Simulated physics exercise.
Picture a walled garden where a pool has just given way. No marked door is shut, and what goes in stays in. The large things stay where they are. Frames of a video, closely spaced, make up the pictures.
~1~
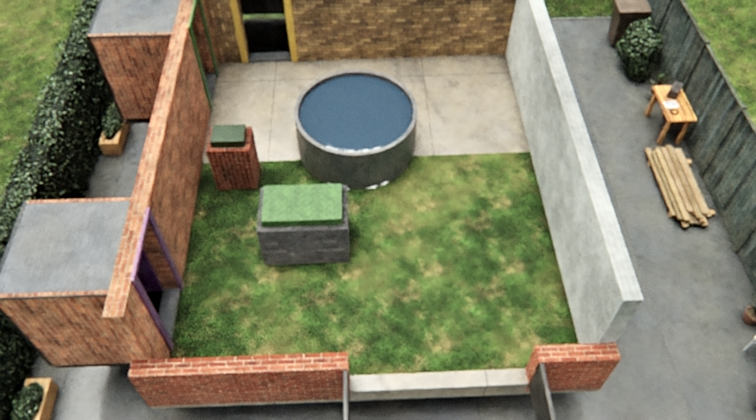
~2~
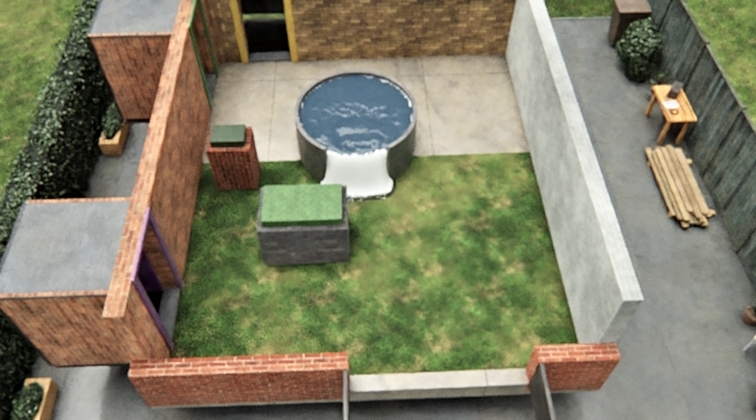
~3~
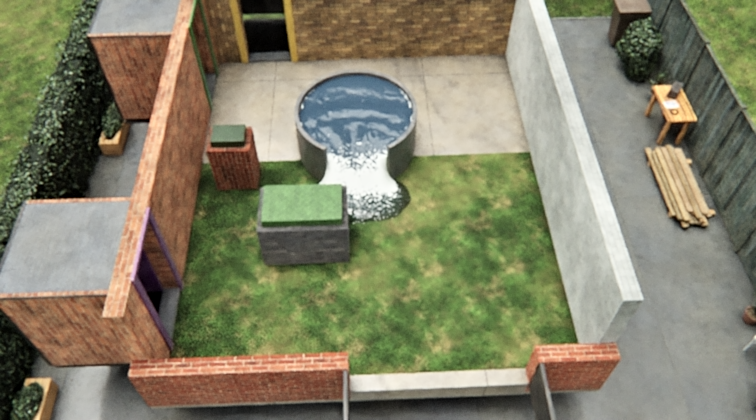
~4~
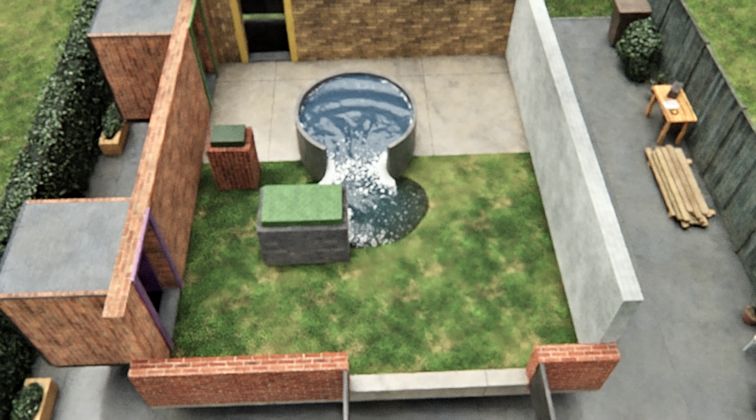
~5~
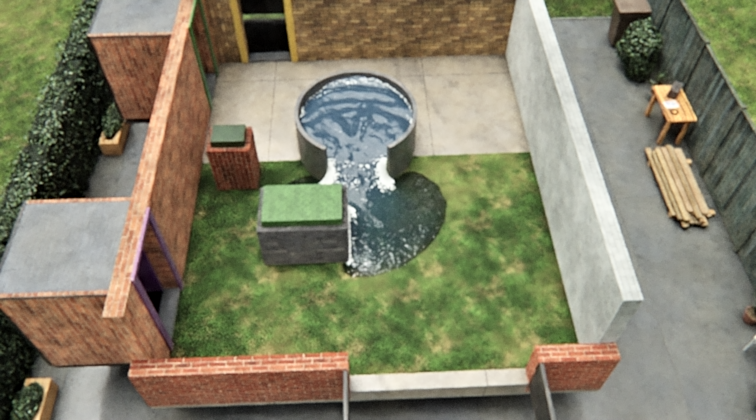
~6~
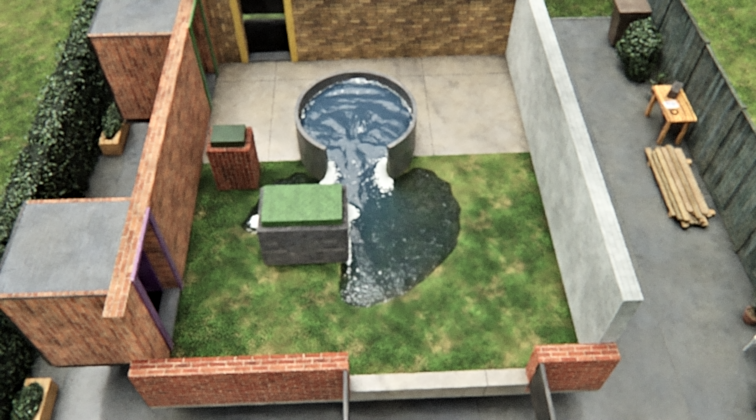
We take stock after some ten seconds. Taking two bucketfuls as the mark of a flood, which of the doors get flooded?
The yellow door stays below the mark, the green door stays below the mark, the purple door stays below the mark.
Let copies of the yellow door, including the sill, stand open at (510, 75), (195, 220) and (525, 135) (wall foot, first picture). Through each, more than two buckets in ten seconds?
Below, above, below.
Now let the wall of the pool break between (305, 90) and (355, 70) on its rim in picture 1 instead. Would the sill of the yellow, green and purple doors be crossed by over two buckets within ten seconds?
Result per door - yellow door: Exceeds; green door: Exceeds; purple door: Does not exceed.
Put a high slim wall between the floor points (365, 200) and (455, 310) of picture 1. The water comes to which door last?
Answer - the yellow one.
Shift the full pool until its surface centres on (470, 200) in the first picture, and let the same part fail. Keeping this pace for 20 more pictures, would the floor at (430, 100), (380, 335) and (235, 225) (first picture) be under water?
Spot by spot, in the order asked: Untouched, swamped, untouched.
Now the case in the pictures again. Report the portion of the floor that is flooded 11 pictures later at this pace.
Close to 45 percent, by my reckoning.
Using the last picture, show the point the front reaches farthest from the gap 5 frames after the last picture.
The front tops out at about (409, 372).
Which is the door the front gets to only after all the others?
It's the yellow door.
A moment on, water covers 30 % of the floor; the yellow door not reached, the green door not reached, the purple door not reached.
Next, water covers 45 % of the floor; the yellow door not reached, the green door not reached, the purple door not reached.
Then, water covers 70 % of the floor; the yellow door not reached, the green door wet at the sill, nothing in, the purple door wet at the sill, nothing in.
Later, water covers 80 % of the floor; the yellow door under two buckets in, the green door wet at the sill, nothing in, the purple door wet at the sill, nothing in.
In the end, water covers 95 % of the floor; the yellow door under two buckets in, the green door wet at the sill, nothing in, the purple door wet at the sill, nothing in.
